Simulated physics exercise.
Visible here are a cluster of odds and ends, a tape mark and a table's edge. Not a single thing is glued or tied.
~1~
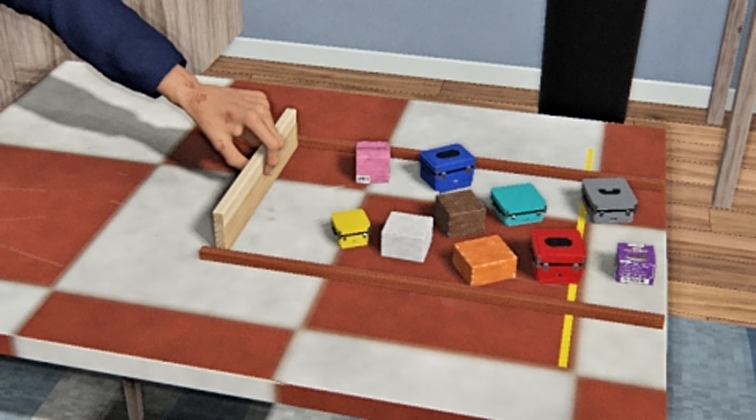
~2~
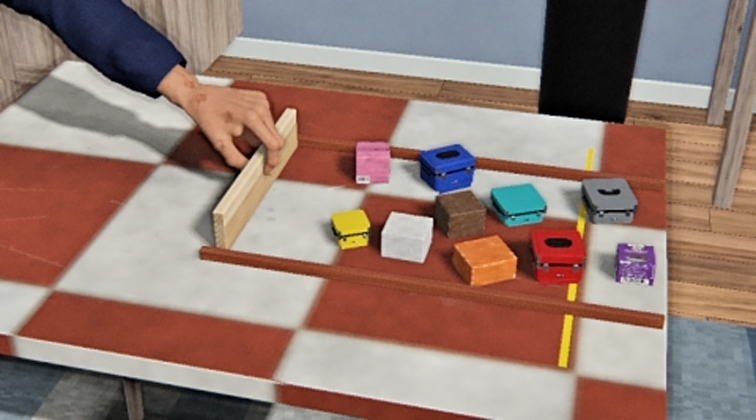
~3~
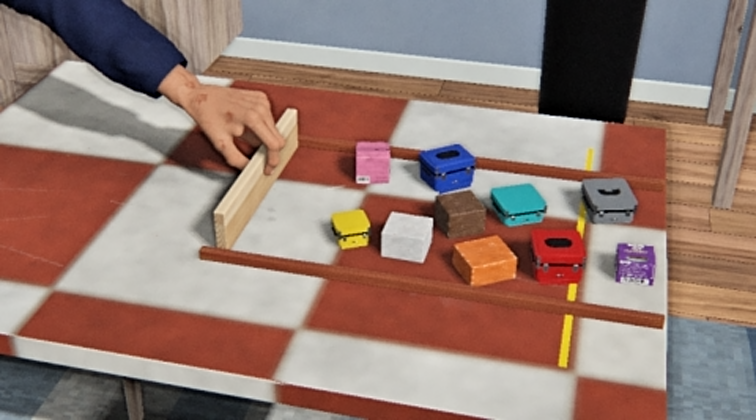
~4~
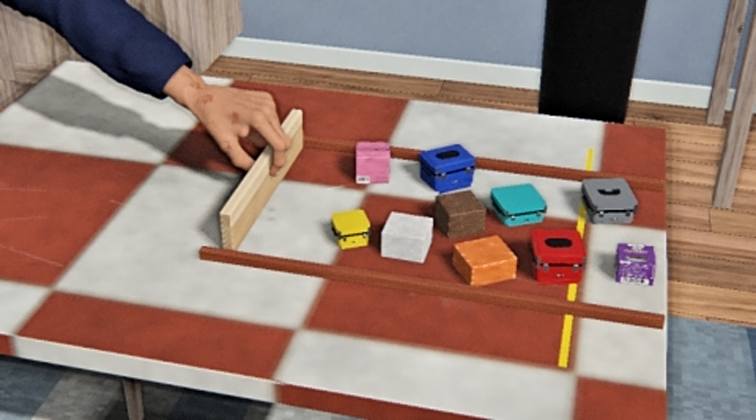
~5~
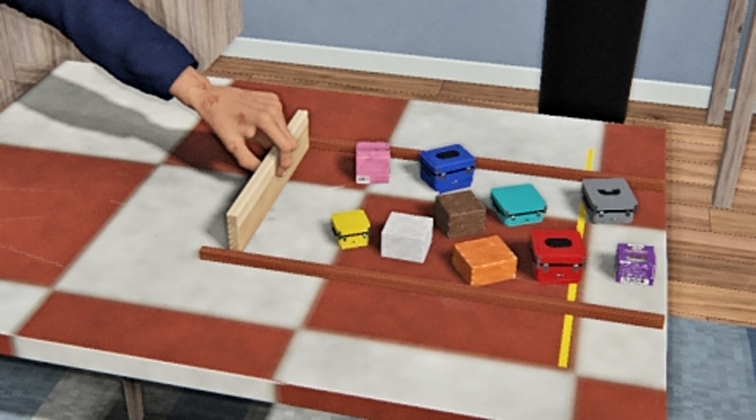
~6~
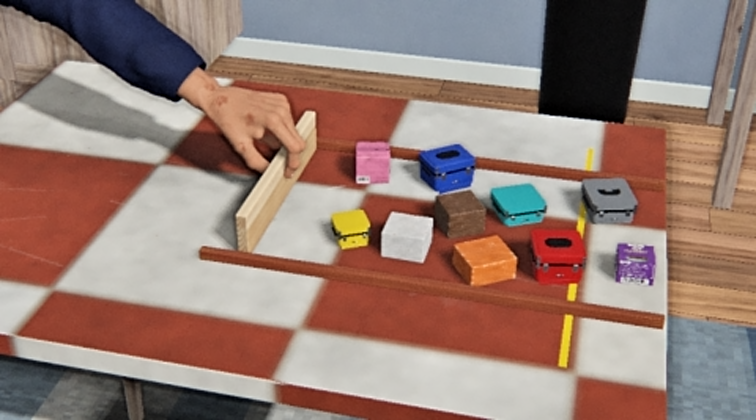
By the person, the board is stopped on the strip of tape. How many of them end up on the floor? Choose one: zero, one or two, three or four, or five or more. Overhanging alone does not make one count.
Three or four.
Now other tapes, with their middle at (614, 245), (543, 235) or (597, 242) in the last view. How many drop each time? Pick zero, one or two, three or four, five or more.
Lab note - count per position: At least five; either one or two; either three or four.
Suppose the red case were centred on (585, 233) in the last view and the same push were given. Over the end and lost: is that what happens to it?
From that start, the object then is safe.
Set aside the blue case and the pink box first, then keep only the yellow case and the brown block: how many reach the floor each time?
You'd count 3 the first time and 2 the second time.
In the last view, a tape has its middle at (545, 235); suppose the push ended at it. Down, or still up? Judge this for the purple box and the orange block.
Purple box down, orange block still up.
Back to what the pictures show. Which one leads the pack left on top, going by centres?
Nearest once everything settles: Blue case.
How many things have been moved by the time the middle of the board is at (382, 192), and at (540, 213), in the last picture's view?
The first number is 4, the next one 10.
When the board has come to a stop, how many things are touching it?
3 touch it.
Early on, none off yet; purple box at rest near (635, 264); grey case at rest near (608, 202); red case at rest near (557, 256).
Finally, the number that fall off is three or four; lost, orange block, red case, grey case and purple box.
